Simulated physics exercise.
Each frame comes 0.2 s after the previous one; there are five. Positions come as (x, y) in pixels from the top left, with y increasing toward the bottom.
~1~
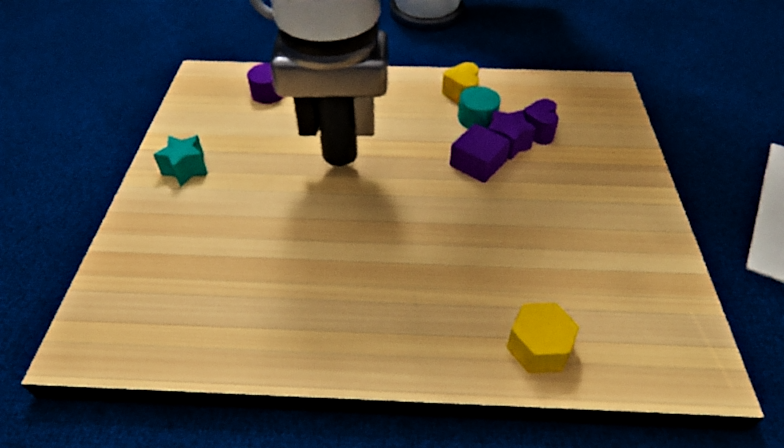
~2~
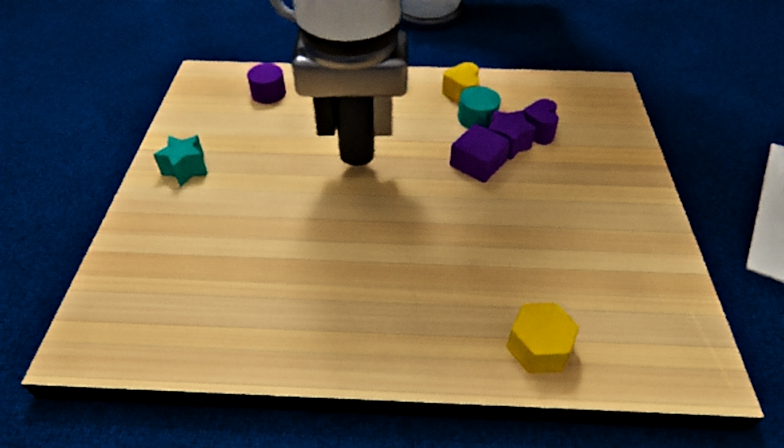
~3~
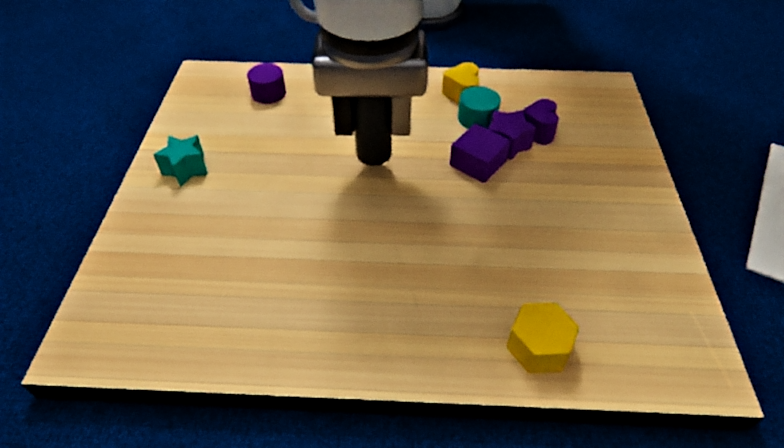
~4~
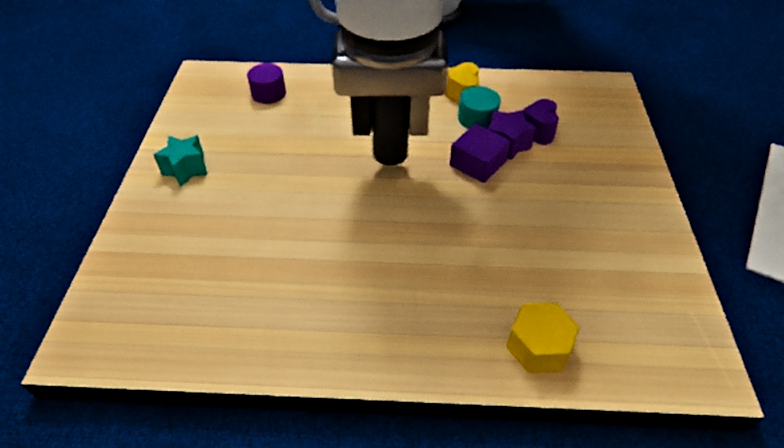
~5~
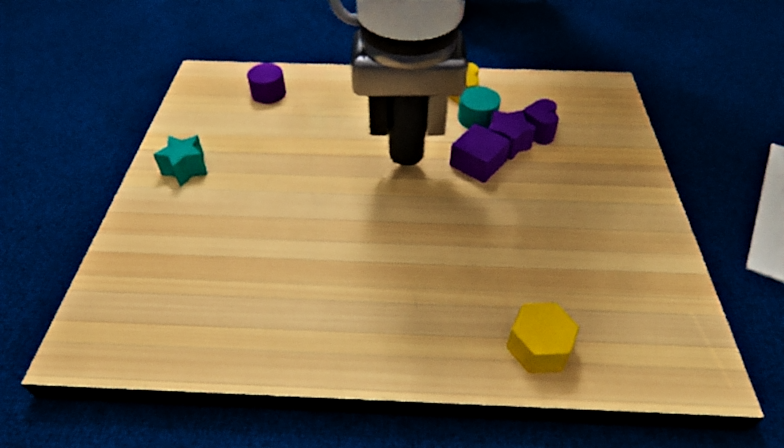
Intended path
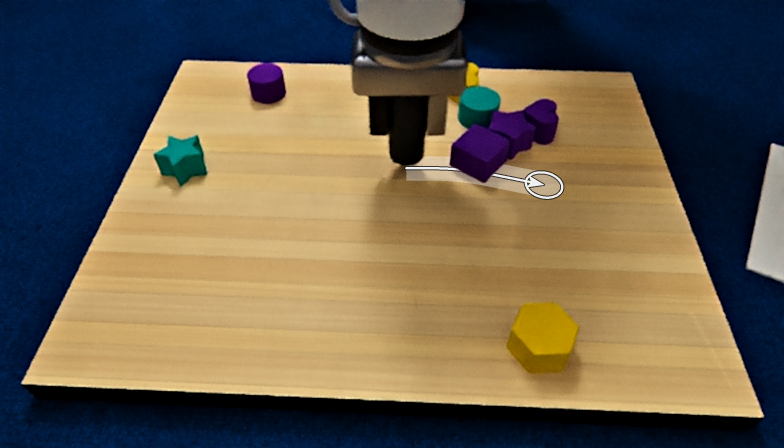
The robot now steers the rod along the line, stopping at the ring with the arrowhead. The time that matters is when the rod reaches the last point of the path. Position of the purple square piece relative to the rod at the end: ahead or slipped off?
I'd say the purple square piece has slipped off and sits beside or behind the rod.
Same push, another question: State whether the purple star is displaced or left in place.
That block ends up displaced.
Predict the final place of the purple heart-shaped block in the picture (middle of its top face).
At the end it should sit near (560, 94).
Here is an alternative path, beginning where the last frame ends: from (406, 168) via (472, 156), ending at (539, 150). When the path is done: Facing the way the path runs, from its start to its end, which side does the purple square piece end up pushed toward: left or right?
Picture yourself facing from the start of the path to its end: The purple square piece moves off to your right.
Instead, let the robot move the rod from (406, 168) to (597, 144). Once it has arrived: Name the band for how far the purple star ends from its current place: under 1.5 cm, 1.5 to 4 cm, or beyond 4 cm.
The answer will be the long band, over 4 cm.
Path on the board, from (406, 168) over (452, 169) and (498, 176) to (544, 185).
The first path, step by step. One third of the way, rod at (454, 155); purple square piece at (501, 140); purple star at (521, 118); purple heart-shaped block at (550, 108), turned 15° clockwise.
Two thirds of the way, rod at (501, 161); purple square piece at (541, 139), turned 30° anticlockwise; purple star at (539, 113), turned 25° anticlockwise; purple heart-shaped block at (560, 97).
At the end, rod at (548, 171); turquoise cylinder in place; purple square piece at (567, 140), turned 75° anticlockwise; purple star at (541, 112), turned 40° anticlockwise; purple heart-shaped block at (560, 94).
